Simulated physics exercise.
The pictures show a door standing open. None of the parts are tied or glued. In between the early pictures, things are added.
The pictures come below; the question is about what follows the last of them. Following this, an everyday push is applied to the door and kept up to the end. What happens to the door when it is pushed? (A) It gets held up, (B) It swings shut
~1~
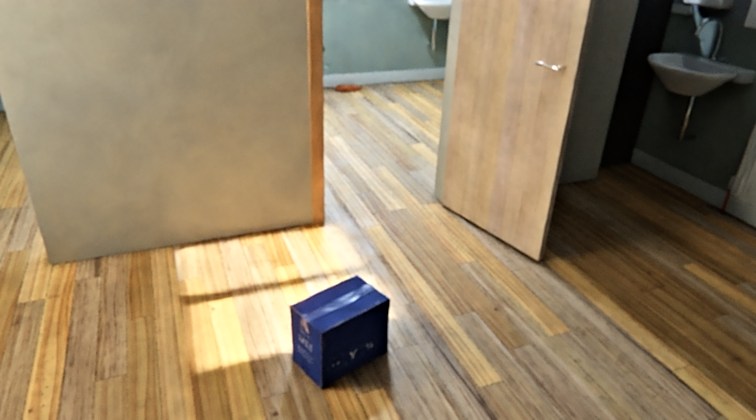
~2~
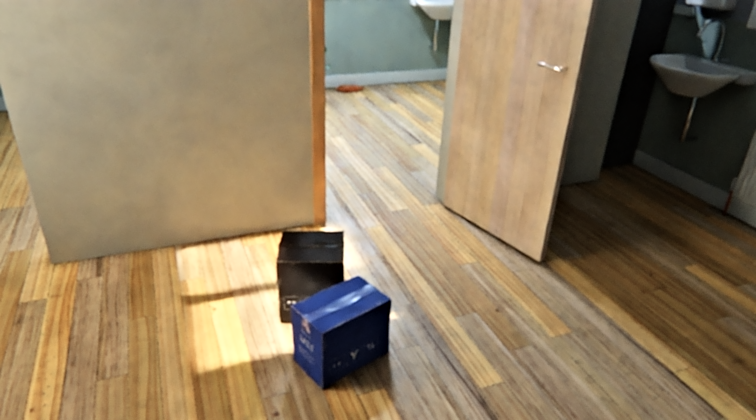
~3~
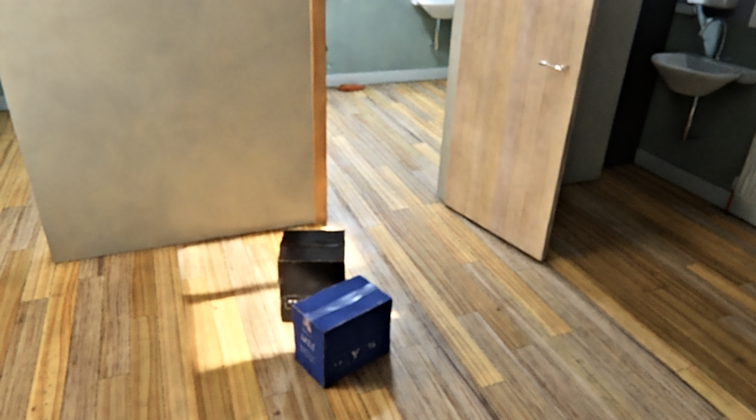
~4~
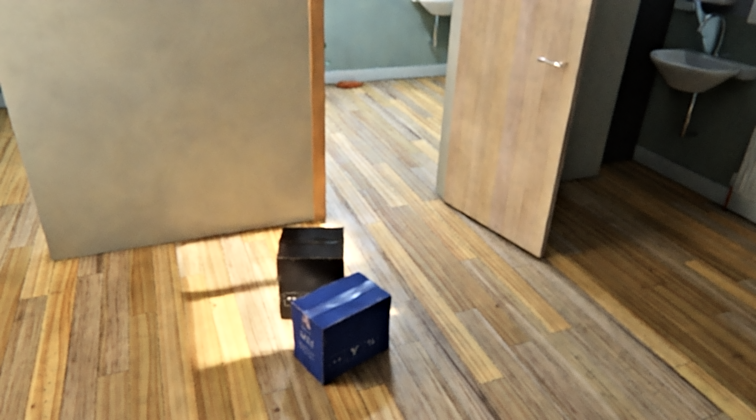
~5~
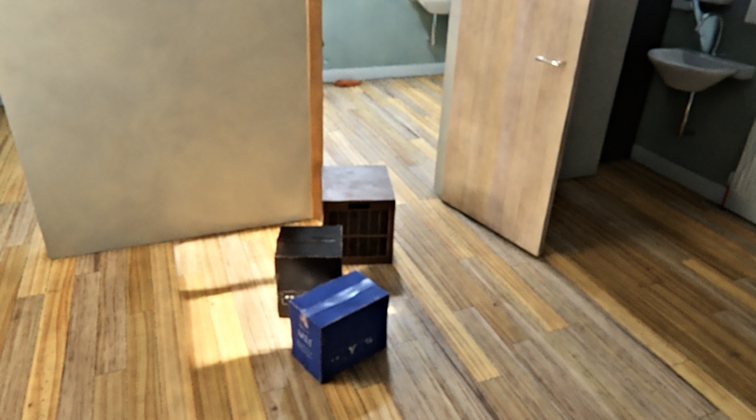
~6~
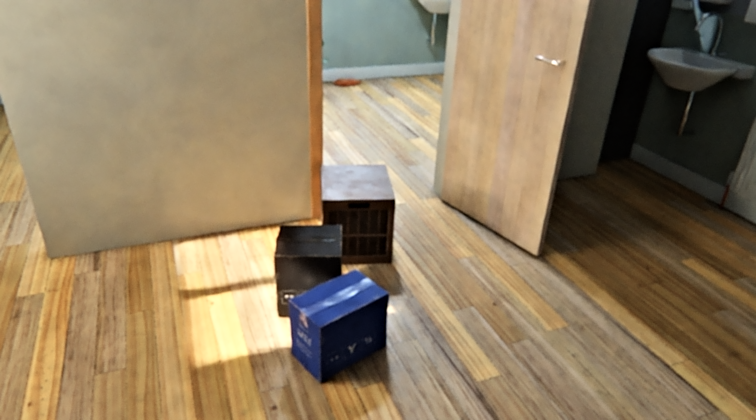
It gets held up.
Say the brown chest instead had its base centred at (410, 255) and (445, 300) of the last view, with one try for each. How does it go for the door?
It gets caught first and ends up closed second.
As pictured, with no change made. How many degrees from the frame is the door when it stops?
Roughly 40 degrees open.
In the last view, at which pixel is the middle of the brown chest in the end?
It ends up near (345, 212).
Then, 0.80 s later than the last frame, door 78° open.
Then, 1.30 s later than the last frame, door 51° open.
When it is over, door 38° open; all 3 as before. End places, in pixels of the last picture, brown chest near (345, 212).
